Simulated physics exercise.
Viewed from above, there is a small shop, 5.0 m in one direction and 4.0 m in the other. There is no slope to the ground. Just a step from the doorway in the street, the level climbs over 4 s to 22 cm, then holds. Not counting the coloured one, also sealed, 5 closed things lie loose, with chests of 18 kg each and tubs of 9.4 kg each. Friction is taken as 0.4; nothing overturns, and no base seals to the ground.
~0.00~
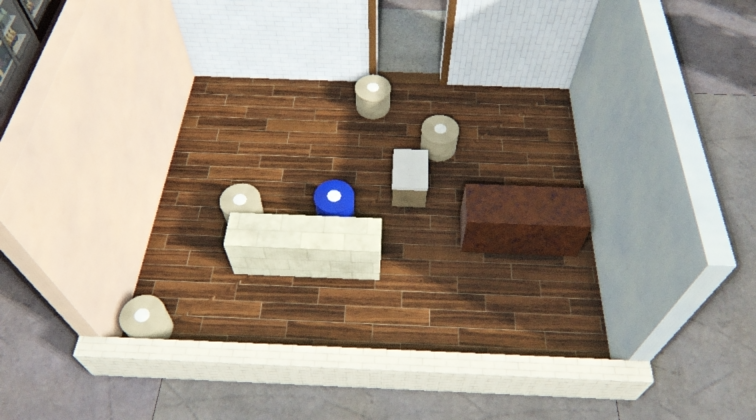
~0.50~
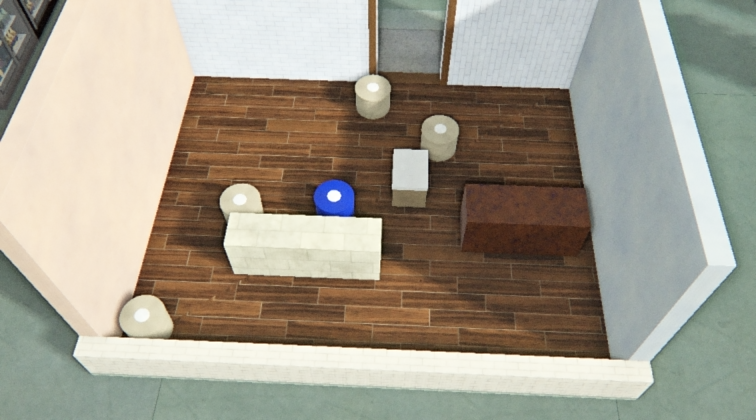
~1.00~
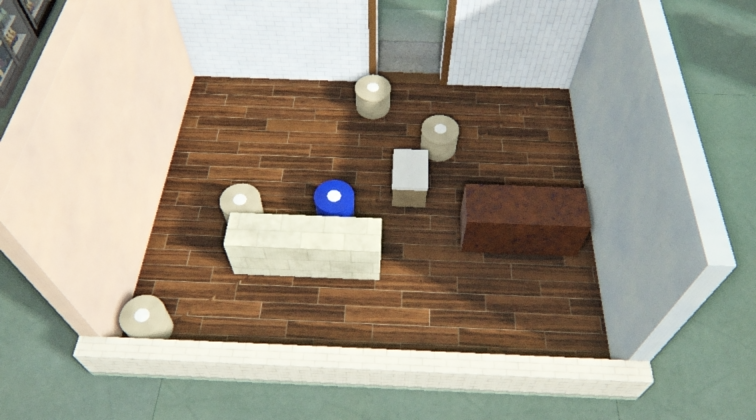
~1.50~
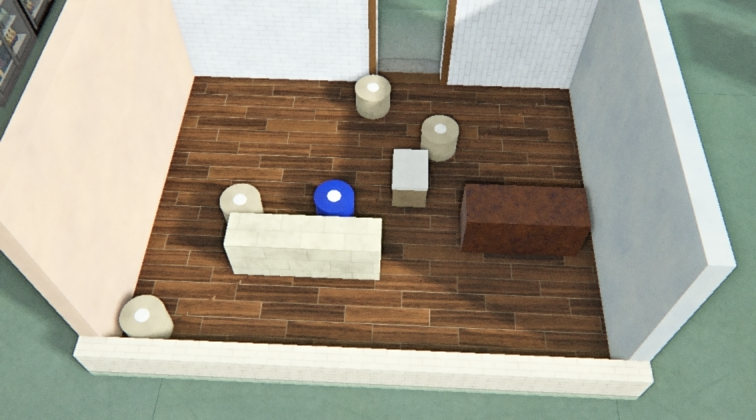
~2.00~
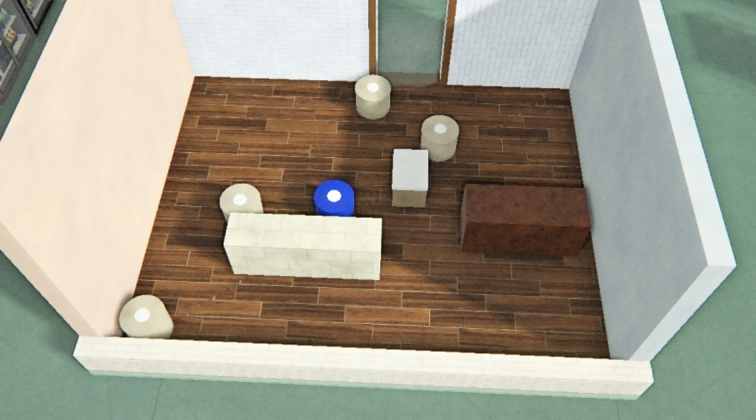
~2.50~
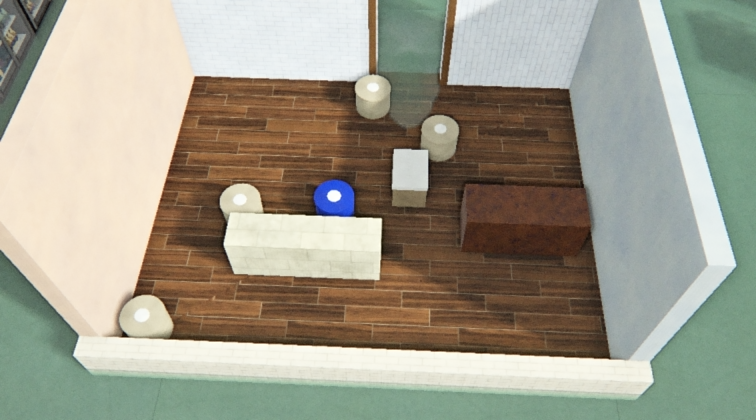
We see a small shop from above, with pale tubs, one blue tub and several blocky chests standing motionless on a wooden floor, while water appears outside and then spreads a little way in through the doorway.
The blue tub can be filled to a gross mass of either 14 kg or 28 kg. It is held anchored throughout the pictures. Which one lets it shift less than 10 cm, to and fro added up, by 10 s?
Only the heavier filling is enough.
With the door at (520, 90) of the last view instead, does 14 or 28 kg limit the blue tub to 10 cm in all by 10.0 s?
In that case only the higher weight holds it.
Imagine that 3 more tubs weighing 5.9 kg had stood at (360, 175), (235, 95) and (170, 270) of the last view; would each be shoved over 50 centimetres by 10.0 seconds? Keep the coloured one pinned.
Listed in order, they go over the bar, beneath the bar, beneath the bar.
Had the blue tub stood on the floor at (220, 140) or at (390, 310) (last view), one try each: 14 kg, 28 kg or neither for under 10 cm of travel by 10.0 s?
One by one: The small mass suffices; the small mass suffices.
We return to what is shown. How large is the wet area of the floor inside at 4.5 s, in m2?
Close to 6.0 m2, I'd say.
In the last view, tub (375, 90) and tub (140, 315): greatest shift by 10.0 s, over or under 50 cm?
First above the mark, then below the mark.
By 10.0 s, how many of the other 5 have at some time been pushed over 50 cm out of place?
The total is 3.
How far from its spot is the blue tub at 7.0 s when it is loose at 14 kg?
I'd put it at roughly 30 cm.
After 3.5 s the blue tub would be 0 cm from its start with 14 kg and 0 cm from its start with 28 kg; 0 cm of water round it then.
After 4.5 s the blue tub would be 0 cm from its start with 14 kg and 0 cm from its start with 28 kg; 3 cm of water round it then.
After 7.0 s the blue tub would be 29 cm from its start with 14 kg and 0 cm from its start with 28 kg; 6 cm of water round it then.
After 10.0 s the blue tub would be 114 cm from its start with 14 kg and 0 cm from its start with 28 kg; 8 cm of water round it then.
